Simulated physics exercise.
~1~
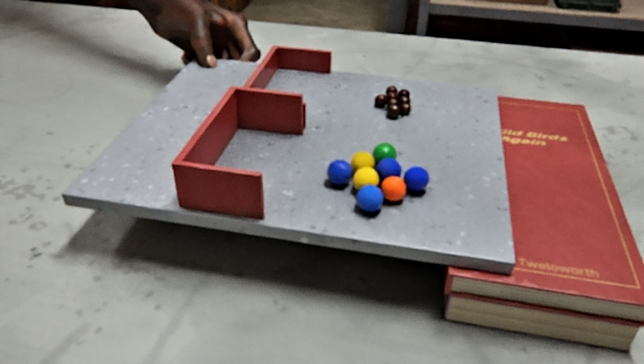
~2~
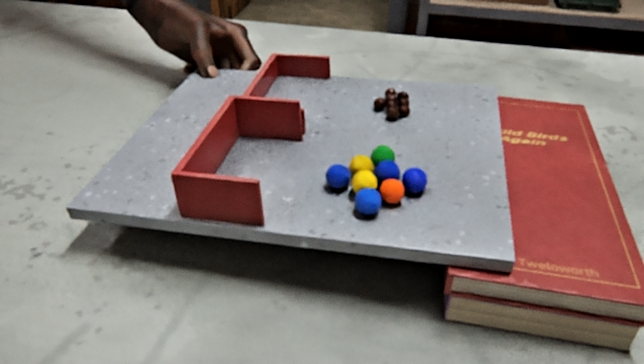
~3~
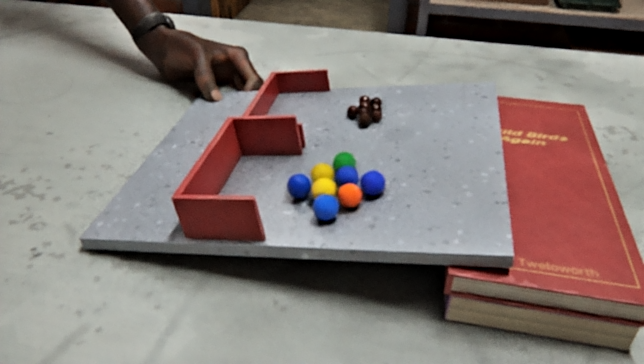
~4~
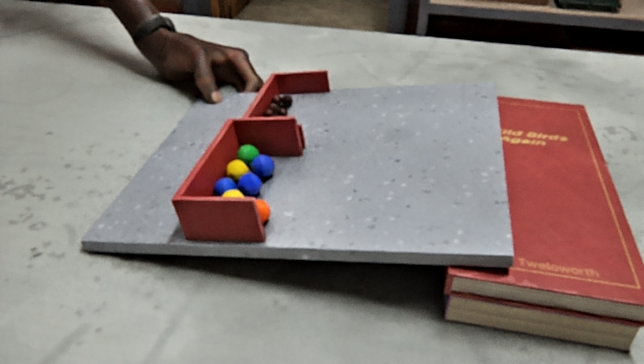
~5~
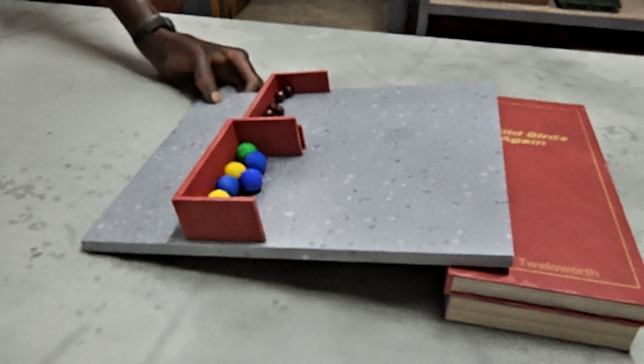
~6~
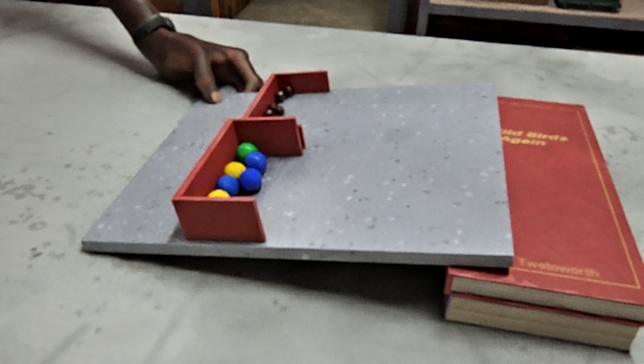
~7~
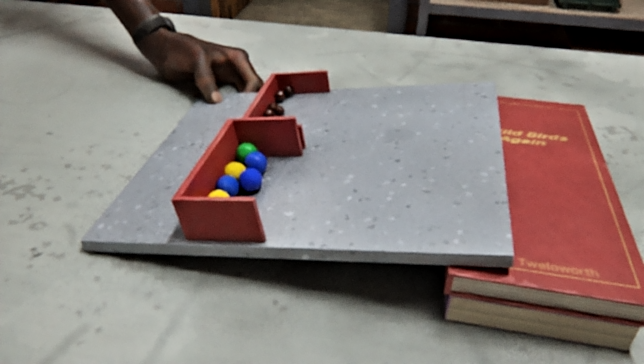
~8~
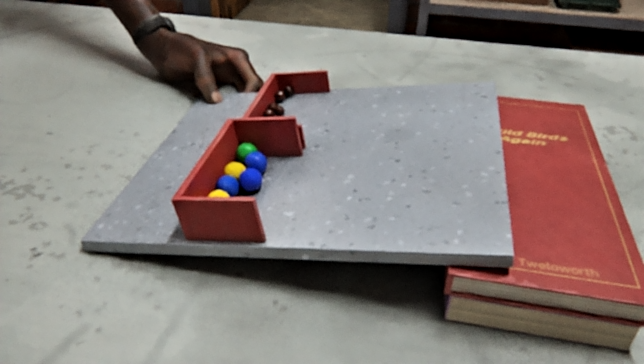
On a pale grey tabletop, seen from slightly above by a still camera, a speckled grey board rests with its right side on red books. Two red barriers stand on its left part, one nearer and one farther back, with a cluster of blue, yellow, green and orange balls and a smaller group of dark brown beads to their right. A hand at the far left corner lowers that end towards the table. Both groups move left down the slope and reach their barriers. They settle there, the coloured balls behind the front barrier and the beads behind the back one.
